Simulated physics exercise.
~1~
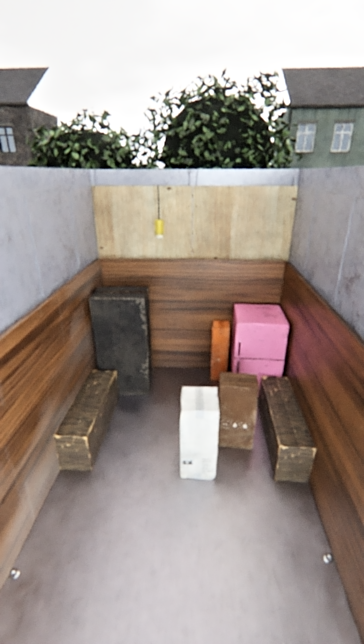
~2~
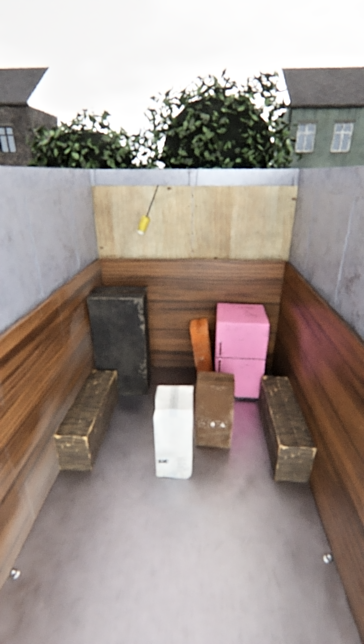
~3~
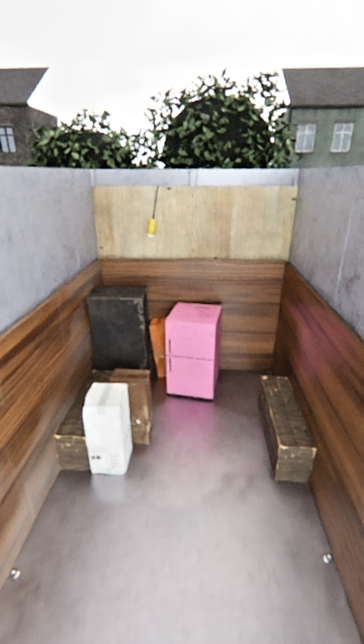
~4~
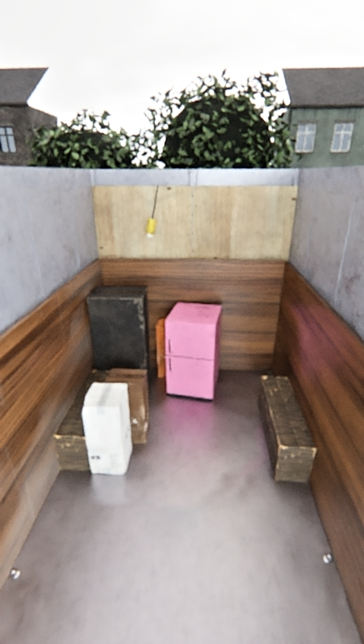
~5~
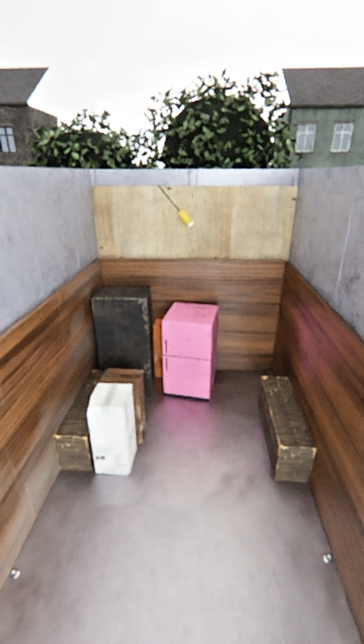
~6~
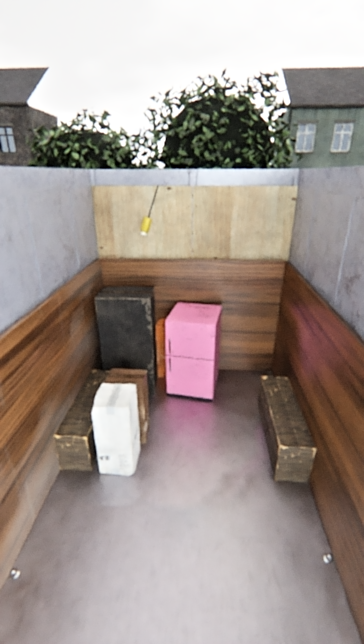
In the video, a white box, a brown box, an orange box and a pink fridge slide left across a walled cargo floor, the orange one briefly leaning, while a yellow object swings overhead; they end upright near the black box, the white one having shifted slightly right.
